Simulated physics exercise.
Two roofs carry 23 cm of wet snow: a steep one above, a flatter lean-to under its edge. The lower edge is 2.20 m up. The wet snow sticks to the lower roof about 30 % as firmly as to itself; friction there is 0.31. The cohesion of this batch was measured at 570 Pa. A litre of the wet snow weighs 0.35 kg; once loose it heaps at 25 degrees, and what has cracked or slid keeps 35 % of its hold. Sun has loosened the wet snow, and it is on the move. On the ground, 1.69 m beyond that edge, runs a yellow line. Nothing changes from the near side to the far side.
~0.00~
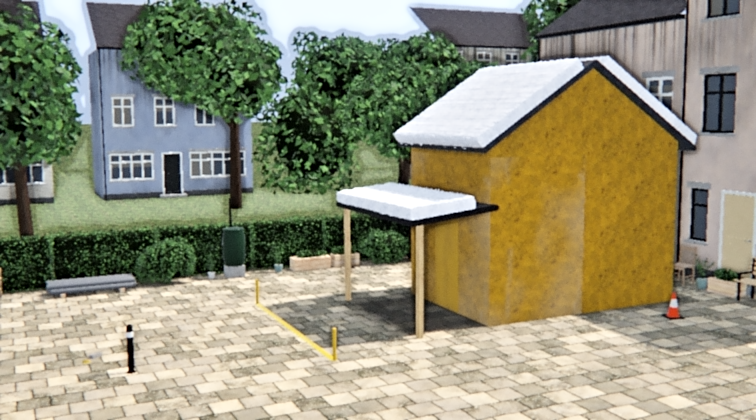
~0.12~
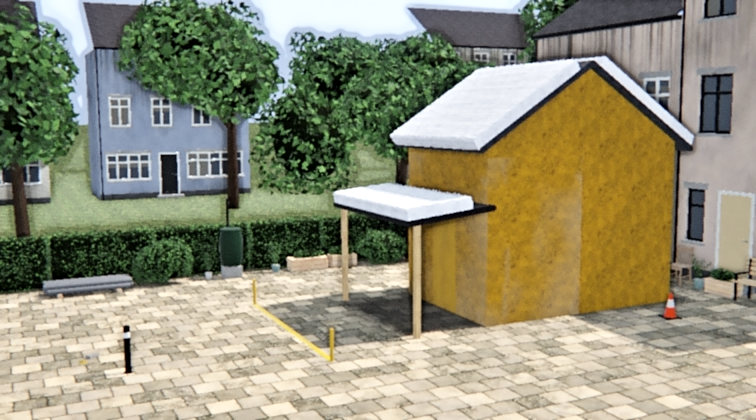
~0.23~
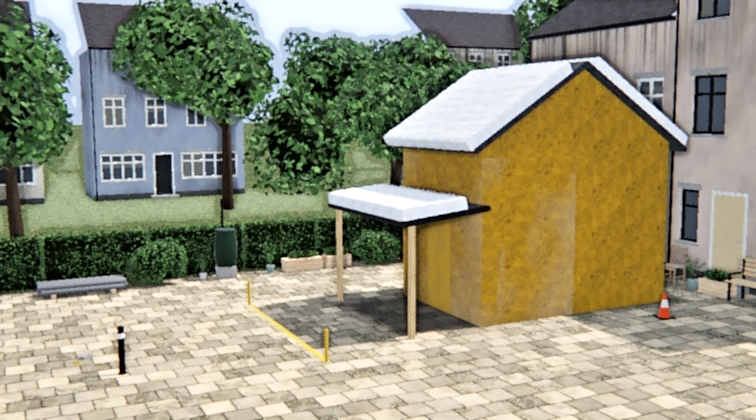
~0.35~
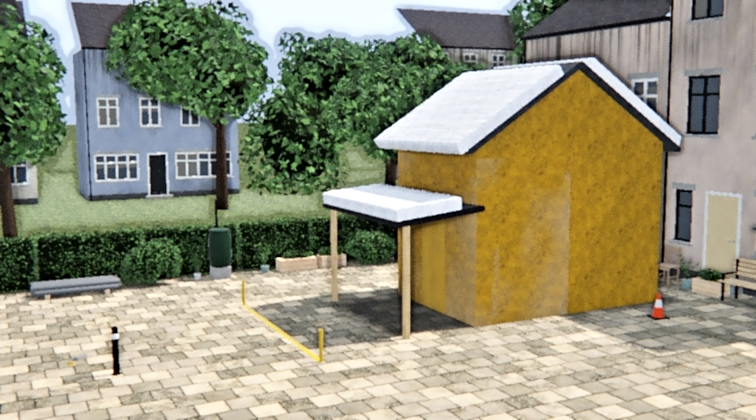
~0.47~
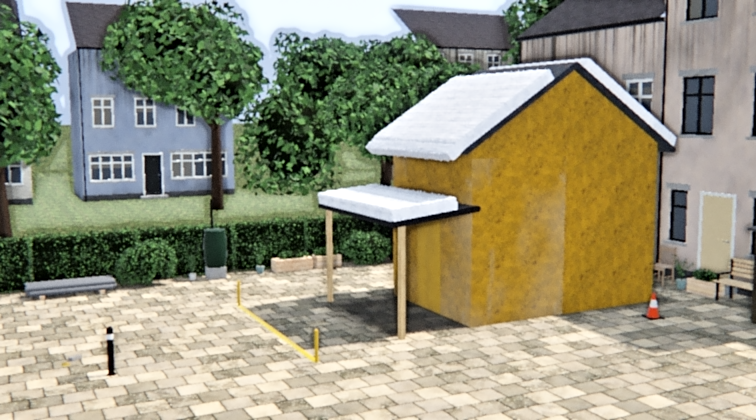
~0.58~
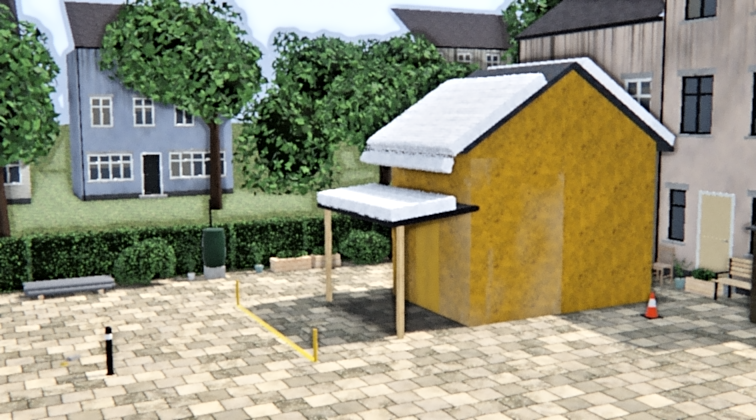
Paved square with a yellow-walled building, white snow sliding slowly down its steep roof and cracking, above a snow-covered lean-to.
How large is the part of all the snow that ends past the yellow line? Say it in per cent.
It comes to some 28 %.
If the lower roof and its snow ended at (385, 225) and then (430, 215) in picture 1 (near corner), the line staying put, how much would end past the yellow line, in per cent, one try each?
In that order: 20 %, 35 %.
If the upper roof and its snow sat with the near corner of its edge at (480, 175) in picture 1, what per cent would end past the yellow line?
In that case some 4 per cent.
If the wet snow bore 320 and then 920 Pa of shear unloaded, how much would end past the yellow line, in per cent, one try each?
In that order: 40 %, 16 %.
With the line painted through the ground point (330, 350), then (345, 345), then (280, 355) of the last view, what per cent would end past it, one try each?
In turn about 40 %, 50 %, 20 %.
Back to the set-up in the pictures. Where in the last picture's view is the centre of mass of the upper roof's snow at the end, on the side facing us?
Near (328, 314).
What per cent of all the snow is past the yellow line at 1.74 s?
Near 0 %.
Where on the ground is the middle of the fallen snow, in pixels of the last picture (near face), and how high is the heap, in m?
Around (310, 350); it stands about 0.3 m.
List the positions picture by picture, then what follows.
In the first frame, foremost bit of the wet snow at (481, 146).
In the second frame, foremost bit of the wet snow at (477, 147), its middle shifted 1.8 cm.
In the third frame, foremost bit of the wet snow at (470, 145), its middle shifted 7.5 cm, 3 % of it past the upper edge, in one piece.
In the fourth frame, foremost bit of the wet snow at (461, 150), its middle shifted 17 cm, 6 % of it past the upper edge, in one piece.
In the fifth frame, foremost bit of the wet snow at (451, 148), its middle shifted 31 cm, 11 % of it past the upper edge, cracking.
In the sixth frame, foremost bit of the wet snow at (444, 161), its middle shifted 50 cm, 18 % of it past the upper edge, cracking.
After 1.12 s, none is below the lower edge and 0 % is past the line.
After 1.74 s, 15 % is below the lower edge and 0 % is past the line.
After 2.37 s, 60 % is below the lower edge and 25 % is past the line.
After 3.00 s, 66 % is below the lower edge and 28 % is past the line.
After 3.50 s, 66 % is below the lower edge and 28 % is past the line.
